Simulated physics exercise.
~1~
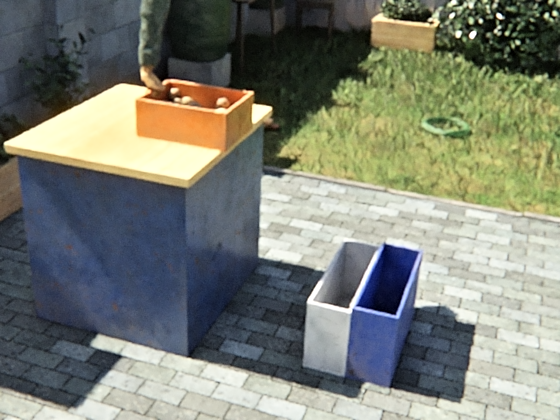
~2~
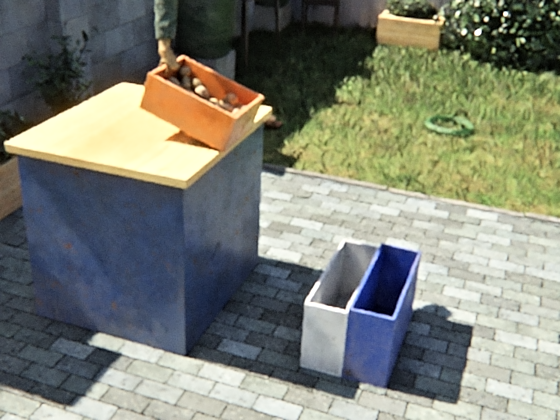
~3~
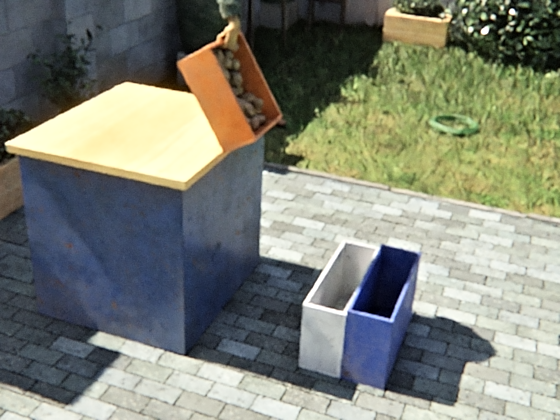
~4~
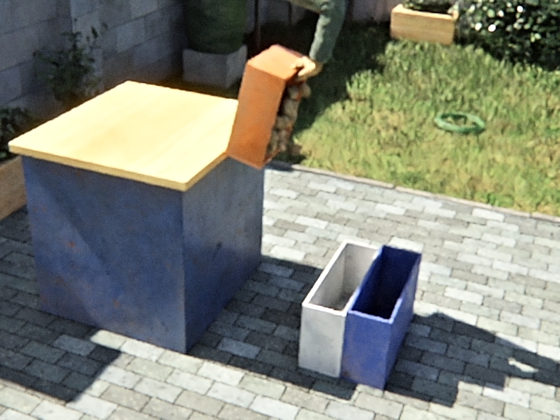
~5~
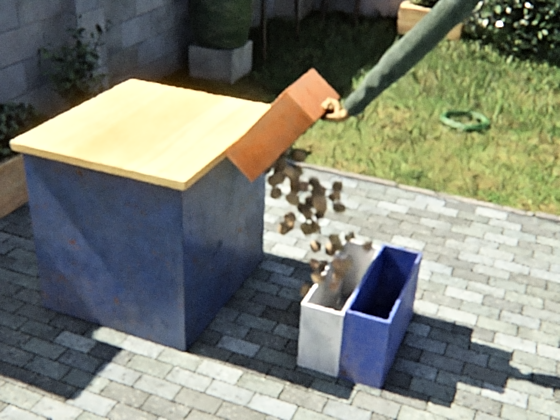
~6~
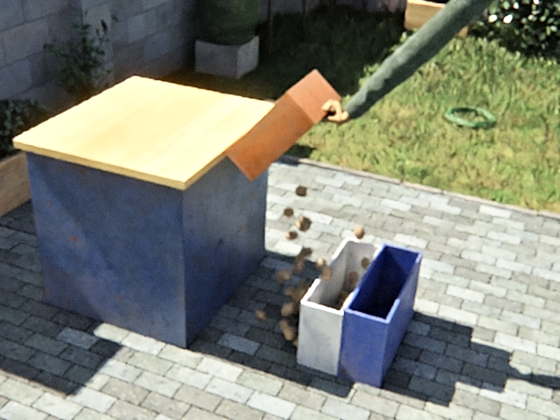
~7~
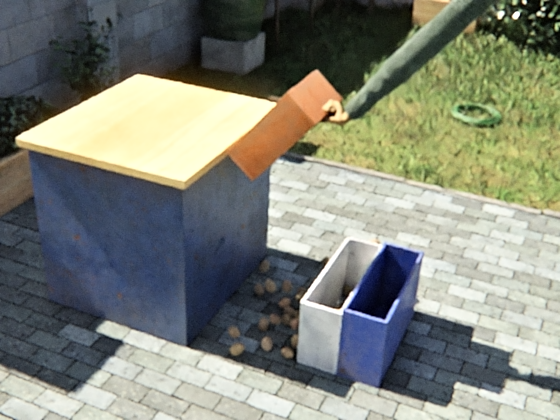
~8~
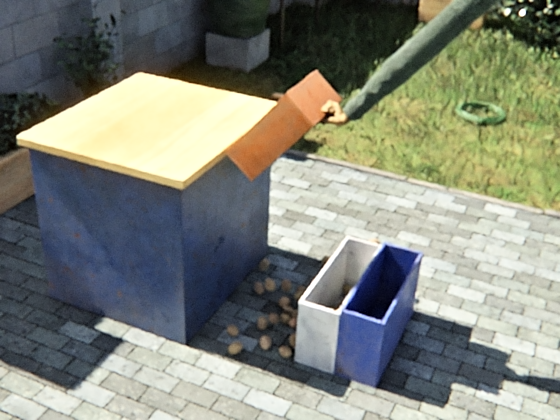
The video shows a hand tipping an orange tote over the edge of a blue bench with a pale top, spilling loose potatoes toward a white tote and a blue one; some drop into the white tote, while many settle on the paving before it.
